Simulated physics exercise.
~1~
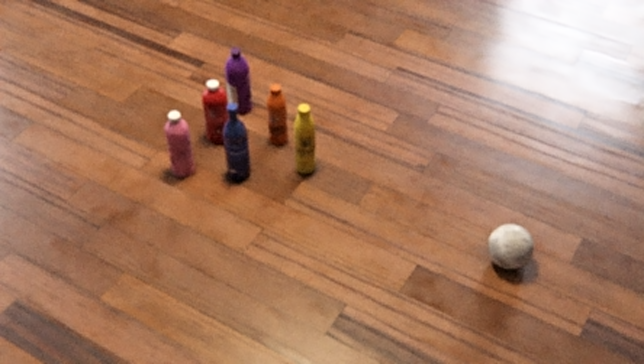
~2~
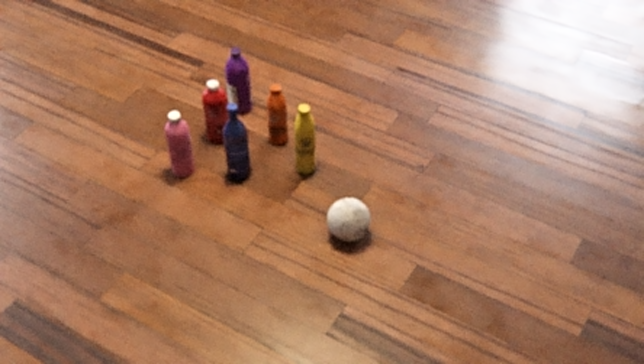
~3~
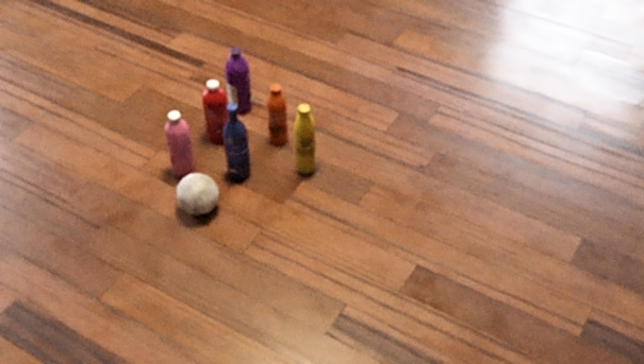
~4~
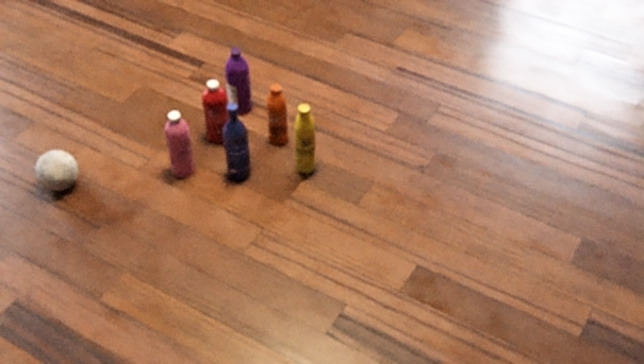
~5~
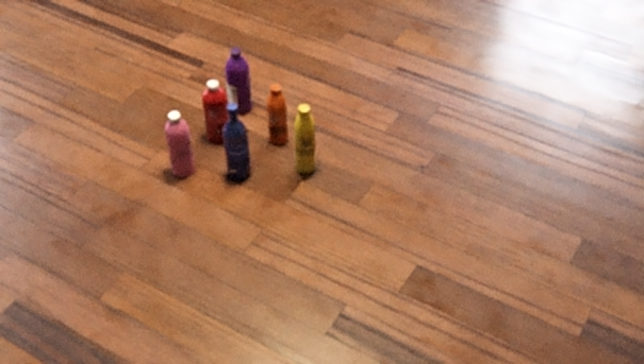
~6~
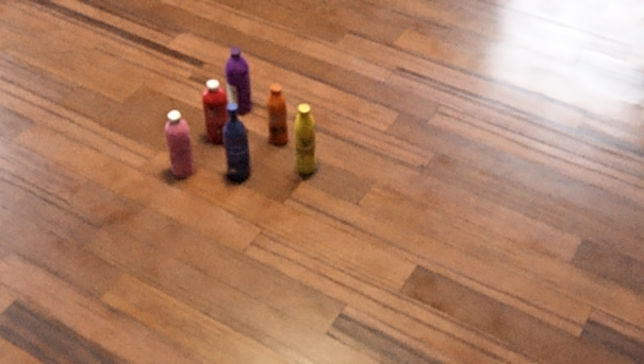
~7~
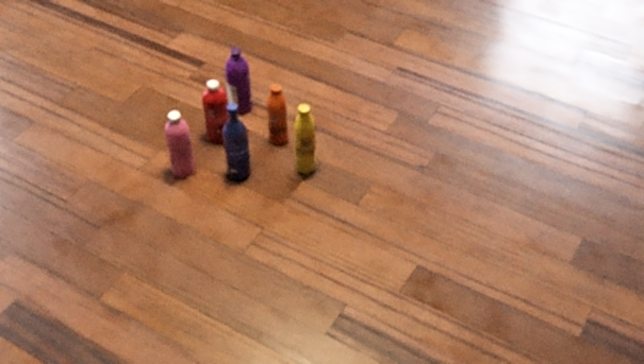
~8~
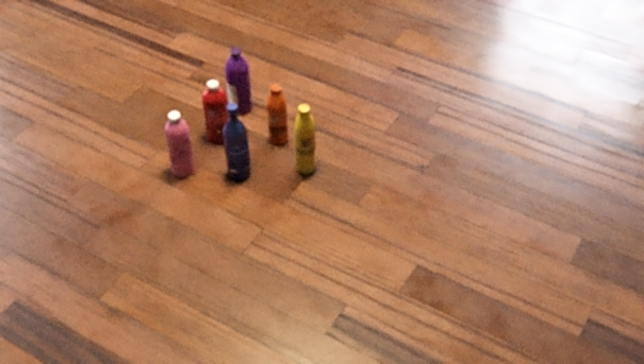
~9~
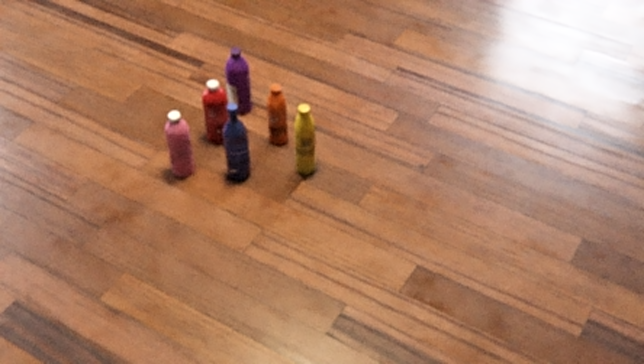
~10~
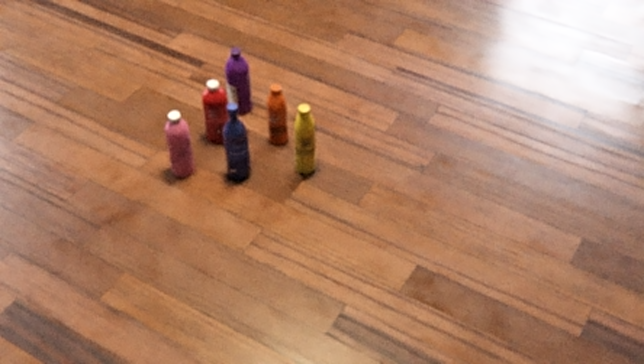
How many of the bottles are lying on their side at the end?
None of the six bottles is lying on its side at the end. They all still stand upright after the ball has rolled past.
